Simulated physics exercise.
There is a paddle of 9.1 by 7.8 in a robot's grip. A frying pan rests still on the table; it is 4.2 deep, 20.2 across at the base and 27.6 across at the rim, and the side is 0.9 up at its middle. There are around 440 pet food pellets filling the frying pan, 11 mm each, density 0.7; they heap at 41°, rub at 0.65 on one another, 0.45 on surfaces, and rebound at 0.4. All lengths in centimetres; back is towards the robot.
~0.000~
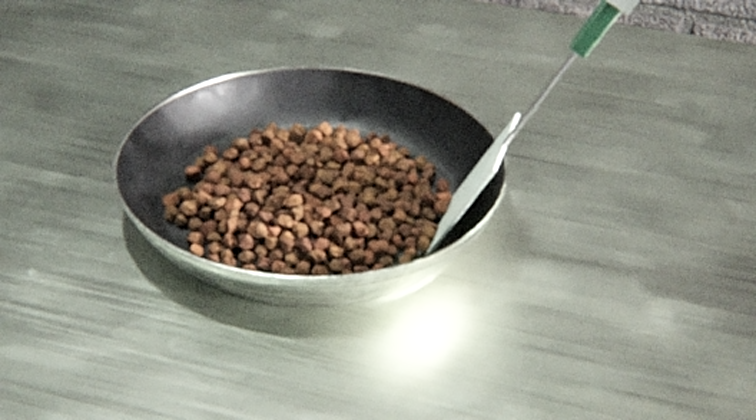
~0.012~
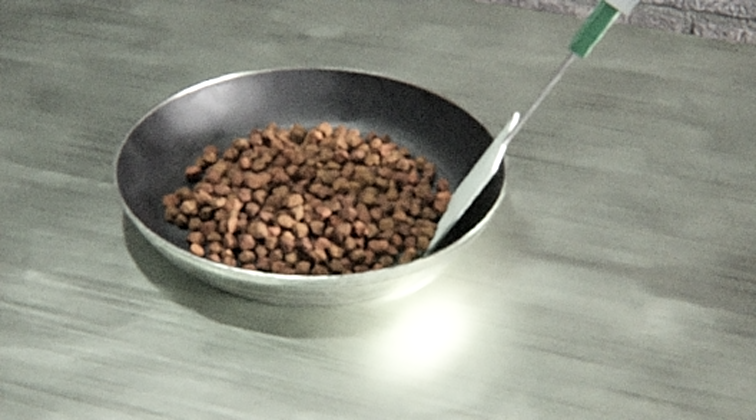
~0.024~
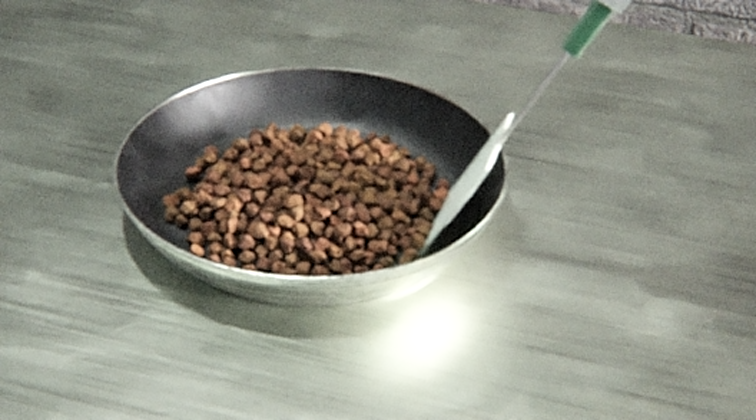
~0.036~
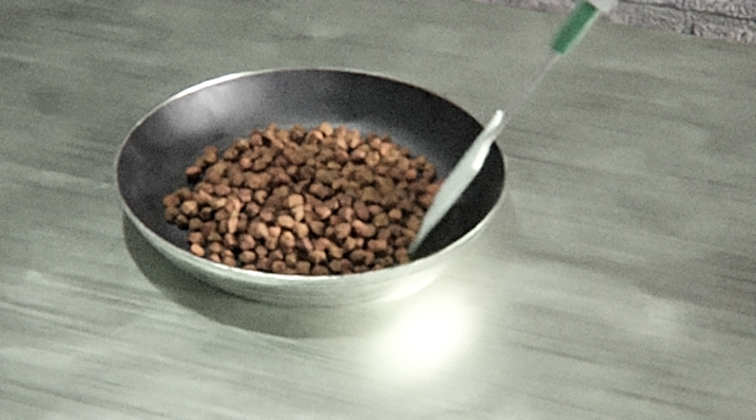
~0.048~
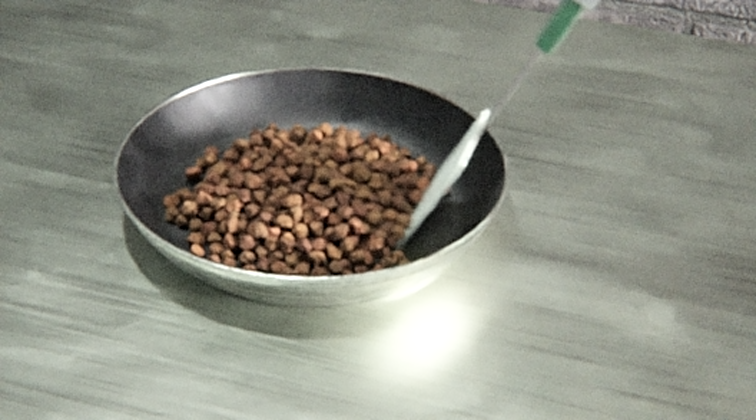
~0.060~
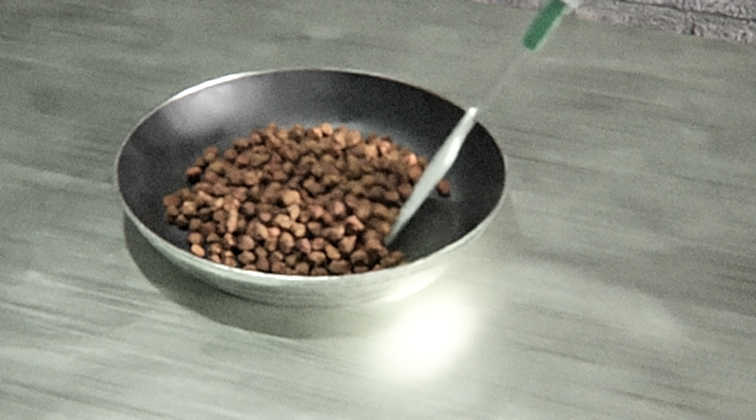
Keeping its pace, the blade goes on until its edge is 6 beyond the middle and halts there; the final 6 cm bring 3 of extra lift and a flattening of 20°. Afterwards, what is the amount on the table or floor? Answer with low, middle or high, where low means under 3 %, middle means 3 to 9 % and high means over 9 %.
Low.
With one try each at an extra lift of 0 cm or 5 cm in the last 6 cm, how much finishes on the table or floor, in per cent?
0 and 5 per cent.
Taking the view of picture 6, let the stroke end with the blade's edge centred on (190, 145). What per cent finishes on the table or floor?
Something near 15 in a hundred.
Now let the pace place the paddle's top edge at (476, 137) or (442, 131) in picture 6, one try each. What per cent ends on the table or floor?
Roughly 0 per cent, then roughly 5 per cent.
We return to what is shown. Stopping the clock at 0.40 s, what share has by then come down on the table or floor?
Some 0 per cent of the load.
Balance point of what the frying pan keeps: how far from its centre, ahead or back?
The balance point lies close to 5.0 cm ahead.
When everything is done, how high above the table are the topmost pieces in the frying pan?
About 5.0 centimetres.
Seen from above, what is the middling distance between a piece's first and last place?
Some 5 cm.
After 0.11 s, sloping 63°, highest piece 5 above the table; 437 in the frying pan.
After 0.17 s, sloping 56°, highest piece 5 above the table; 437 in the frying pan.
After 0.40 s, sloping 43°, highest piece 5 above the table; 433 in the frying pan, 4 on the table or floor.
After 1.45 s, sloping 43°, highest piece 5 above the table; 433 in the frying pan, 4 on the table or floor.
In the end, 433 in the frying pan, 4 on the table or floor. That is 1 % on the table or floor.
